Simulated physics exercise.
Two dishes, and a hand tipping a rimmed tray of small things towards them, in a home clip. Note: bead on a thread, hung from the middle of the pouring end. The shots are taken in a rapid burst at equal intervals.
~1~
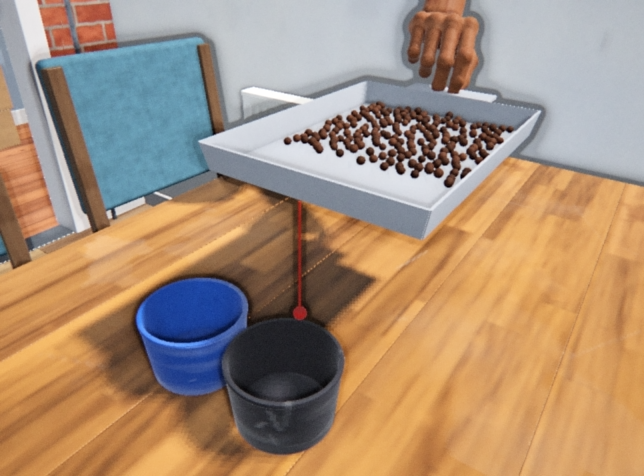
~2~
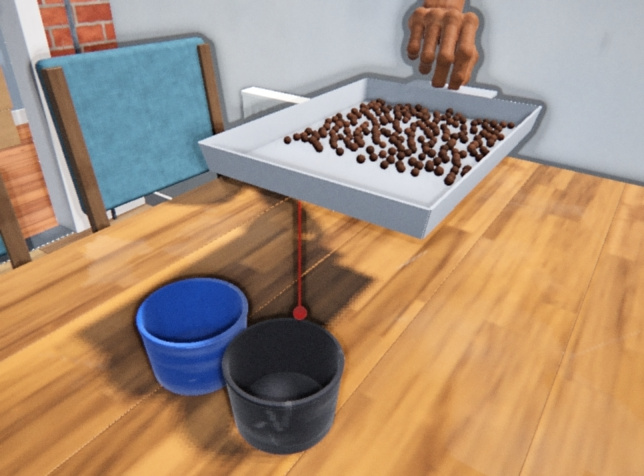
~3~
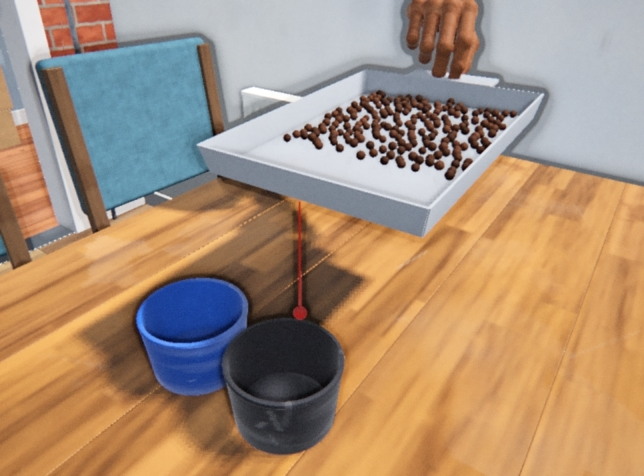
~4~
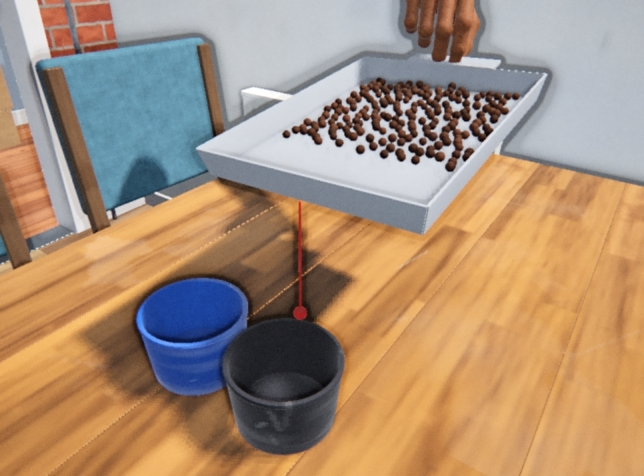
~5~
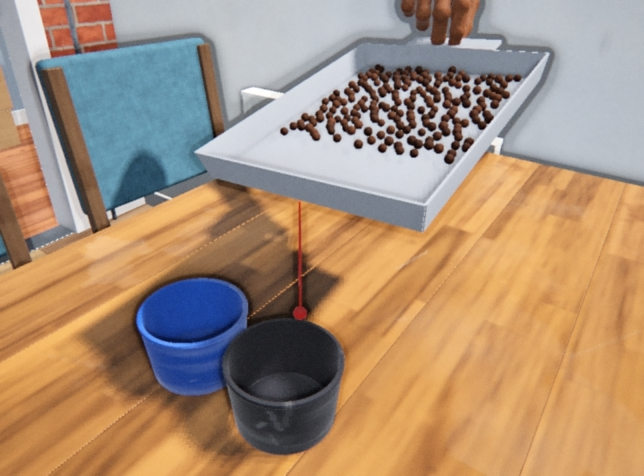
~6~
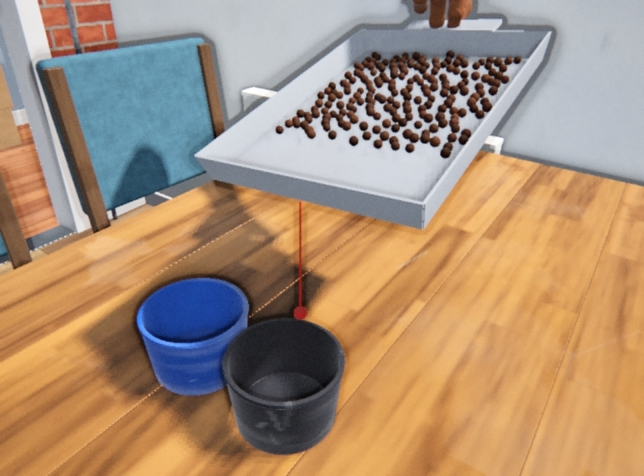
A tray of small brown balls, held by a hand at its far end, gradually rose at that end and tilted toward the blue and black dishes, and a few balls shifted slightly.
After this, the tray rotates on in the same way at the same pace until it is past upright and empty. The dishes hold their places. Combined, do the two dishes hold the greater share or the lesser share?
Most of what falls will go into the dishes.
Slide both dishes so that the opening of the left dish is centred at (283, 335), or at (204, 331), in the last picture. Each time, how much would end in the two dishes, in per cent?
Roughly 10% first, roughly 70% second.
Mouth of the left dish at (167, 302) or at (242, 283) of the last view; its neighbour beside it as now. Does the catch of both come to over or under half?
Result, first place: Exceeding half; second place: Not as much as half.
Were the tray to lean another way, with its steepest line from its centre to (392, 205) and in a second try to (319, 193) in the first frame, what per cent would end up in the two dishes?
About 0 %, then 50 %.
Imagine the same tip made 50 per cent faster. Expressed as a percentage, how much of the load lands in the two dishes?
It would be around 90 percent.
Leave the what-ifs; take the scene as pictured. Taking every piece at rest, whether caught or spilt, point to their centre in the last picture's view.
Resting centre, last picture - approx. (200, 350).
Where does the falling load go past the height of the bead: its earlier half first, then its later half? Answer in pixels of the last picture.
Early-half point (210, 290); late-half point (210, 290).
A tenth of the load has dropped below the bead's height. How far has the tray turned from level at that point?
At about 75°.
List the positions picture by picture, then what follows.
The first frame shows corners of the pouring end at (208, 141) and (427, 205), level; middle of the load at (407, 134), allspice berries; left dish at (156, 360); right dish at (247, 418); bead on its thread at (300, 313).
The second frame shows corners of the pouring end at (207, 142) and (426, 204), level; middle of the load at (407, 131).
The third frame shows corners of the pouring end at (206, 144) and (425, 203), tipped barely, lowest at the left corner; middle of the load at (408, 124).
The fourth frame shows corners of the pouring end at (205, 147) and (424, 201), tipped a little, lowest at the left corner; middle of the load at (408, 113).
The fifth frame shows corners of the pouring end at (204, 150) and (422, 199), tipped a little, lowest at the left corner; middle of the load at (407, 102).
The sixth frame shows corners of the pouring end at (203, 153) and (420, 198), tipped clearly, lowest at the left corner; middle of the load at (404, 92), a small part on the move; left dish at (157, 360); right dish at (247, 418).
Soon, tray tipped steeply; nearly all on the tray; a stray few in the left dish; a stray few outside both; a stray few in the air.
A while on, tray tipped past a quarter turn; about a third on the tray; a stray few in the right dish; about a third in the left dish; a stray few outside both; about a quarter in the air.
Towards the end, tray tipped past a quarter turn; a small part in the right dish; most in the left dish; a small part outside both.
Finally, tray tipped past a quarter turn; a small part in the right dish; most in the left dish; a small part outside both.
